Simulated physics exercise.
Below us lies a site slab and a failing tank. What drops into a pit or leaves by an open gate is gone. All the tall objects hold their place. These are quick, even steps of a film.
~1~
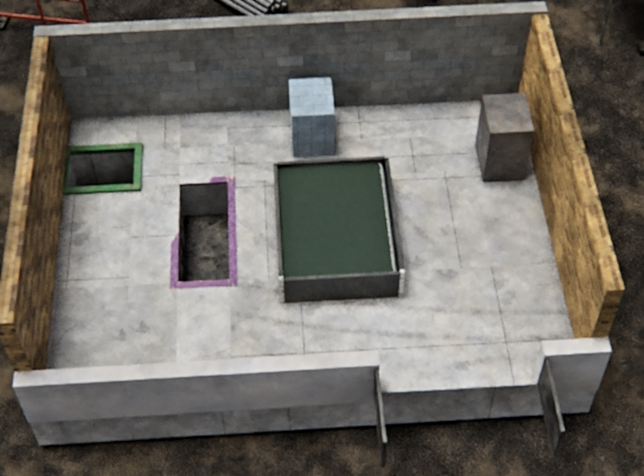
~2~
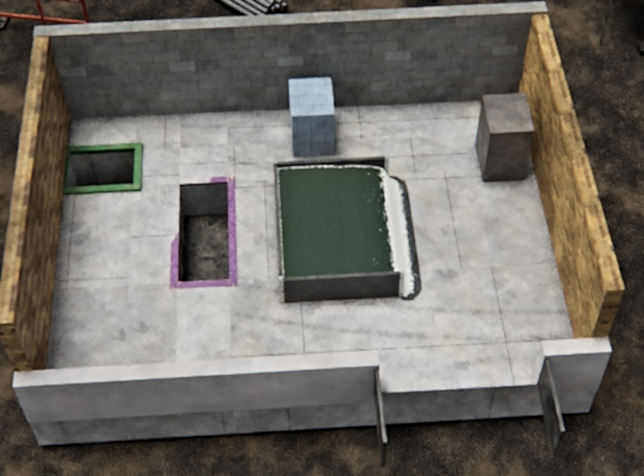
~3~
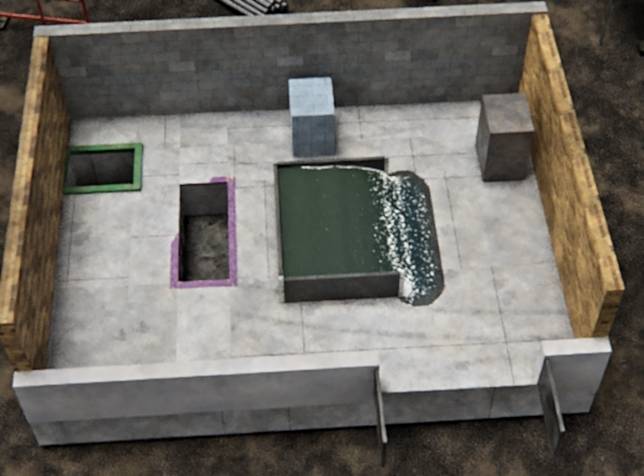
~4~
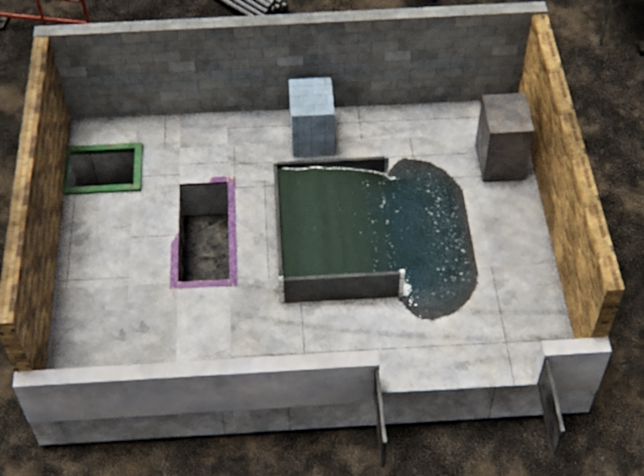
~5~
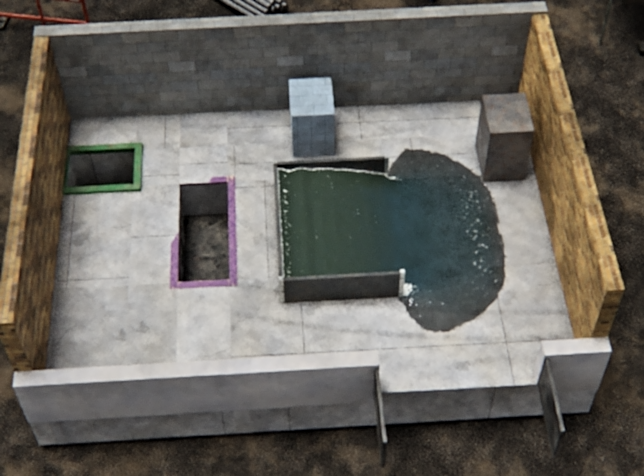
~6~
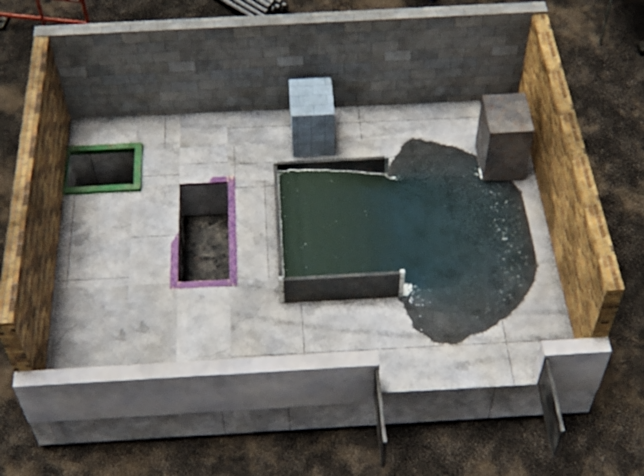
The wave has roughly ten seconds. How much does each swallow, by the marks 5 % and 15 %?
One by one: The gate takes over 15 %; the purple pit takes under 5 %; the green pit takes under 5 %.
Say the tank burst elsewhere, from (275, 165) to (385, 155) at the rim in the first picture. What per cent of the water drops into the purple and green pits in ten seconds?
Roughly, in per cent: Purple 10, green 12.
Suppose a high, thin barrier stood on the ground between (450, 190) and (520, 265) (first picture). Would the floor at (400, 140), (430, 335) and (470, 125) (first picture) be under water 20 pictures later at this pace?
In that order: Awash, wet, wet.
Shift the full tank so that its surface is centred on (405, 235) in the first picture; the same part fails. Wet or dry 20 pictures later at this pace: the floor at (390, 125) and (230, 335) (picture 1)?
As listed: Covered, clear.
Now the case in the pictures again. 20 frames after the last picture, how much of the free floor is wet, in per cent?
Near 40 in a hundred.
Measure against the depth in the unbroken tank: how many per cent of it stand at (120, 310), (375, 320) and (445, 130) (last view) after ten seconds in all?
Roughly 2, 4 and 12 per cent, in turn.
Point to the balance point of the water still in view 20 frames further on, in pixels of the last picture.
At about (466, 238).
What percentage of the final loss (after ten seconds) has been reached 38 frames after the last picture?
Some 60 per cent.
A moment on, water covers 25 % of the floor; the gate 0 %, the purple pit 0 %, the green pit 0 %.
Next, water covers 30 % of the floor; the gate 0 %, the purple pit 0 %, the green pit 0 %.
Then, water covers 40 % of the floor; the gate 5 %, the purple pit 0 %, the green pit 0 %.
Later, water covers 60 % of the floor; the gate 21 %, the purple pit 0 %, the green pit 0 %.
In the end, water covers 75 % of the floor; the gate 34 %, the purple pit 1 %, the green pit 0 %.
